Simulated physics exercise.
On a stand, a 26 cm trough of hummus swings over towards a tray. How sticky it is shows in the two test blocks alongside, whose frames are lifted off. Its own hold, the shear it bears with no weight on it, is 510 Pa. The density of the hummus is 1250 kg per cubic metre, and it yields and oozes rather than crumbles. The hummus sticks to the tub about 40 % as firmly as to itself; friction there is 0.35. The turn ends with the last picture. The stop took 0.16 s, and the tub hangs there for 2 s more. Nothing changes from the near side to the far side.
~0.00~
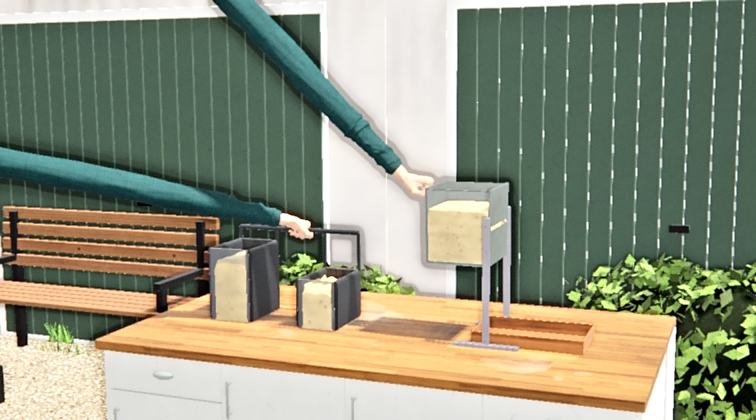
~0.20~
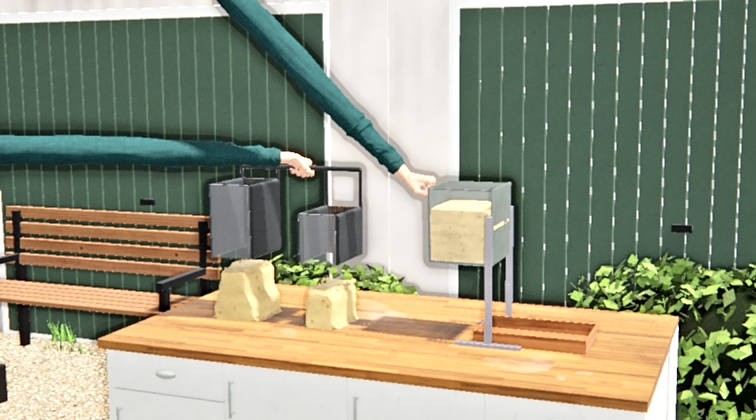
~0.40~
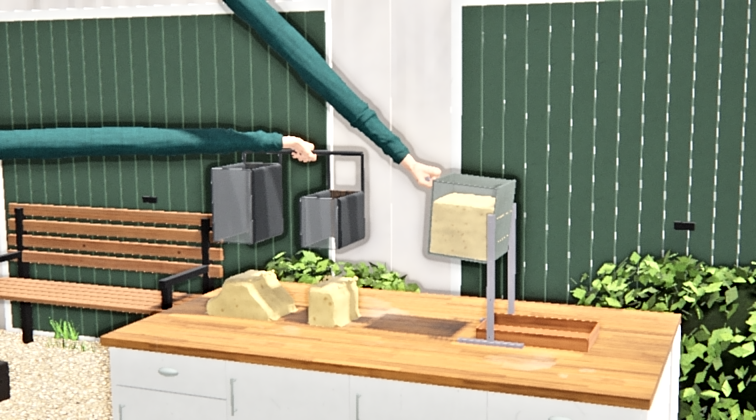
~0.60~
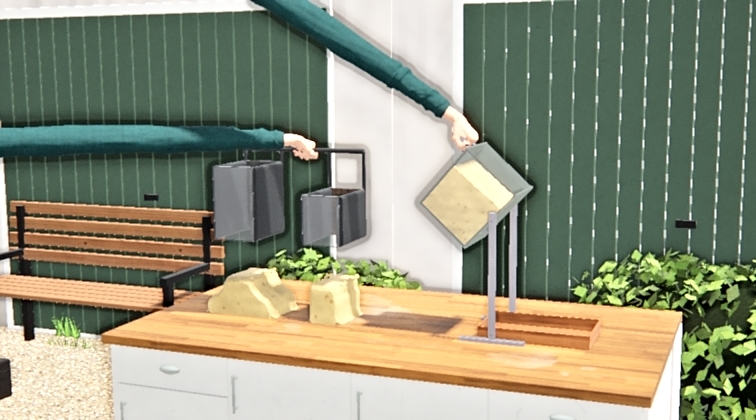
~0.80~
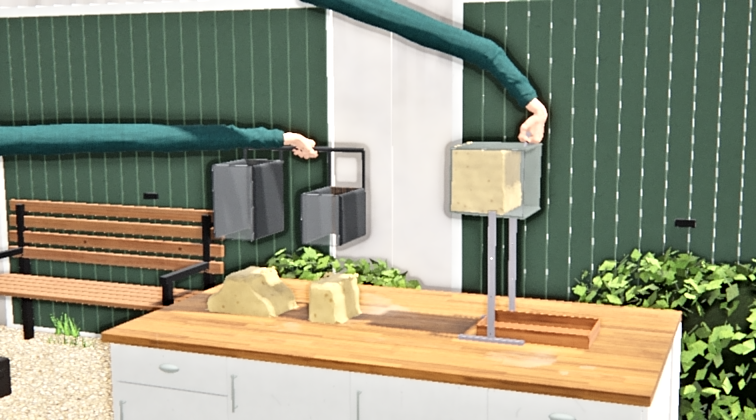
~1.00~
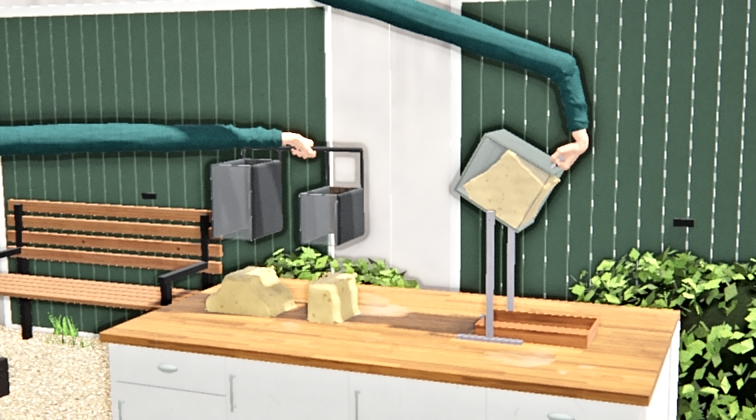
On a wooden-topped counter outdoors, one long teal-sleeved arm lifted dark casings off two pale blocks, which slumped, the left one more, before another arm turned a tub of pale paste rightward past sideways.
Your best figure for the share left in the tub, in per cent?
Expect roughly 0 %.
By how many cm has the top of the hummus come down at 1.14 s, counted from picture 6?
About 13 cm.
After 1.14 s, the tub is at 120 degrees and holds 37 %.
After 1.31 s, the tub is at 120 degrees and holds 0 %.
After 1.48 s, the tub is at 120 degrees and holds 0 %.
After 1.65 s, the tub is at 120 degrees and holds 0 %.
After 3.00 s, at the end, the tub is at 120 degrees and holds 0 %.
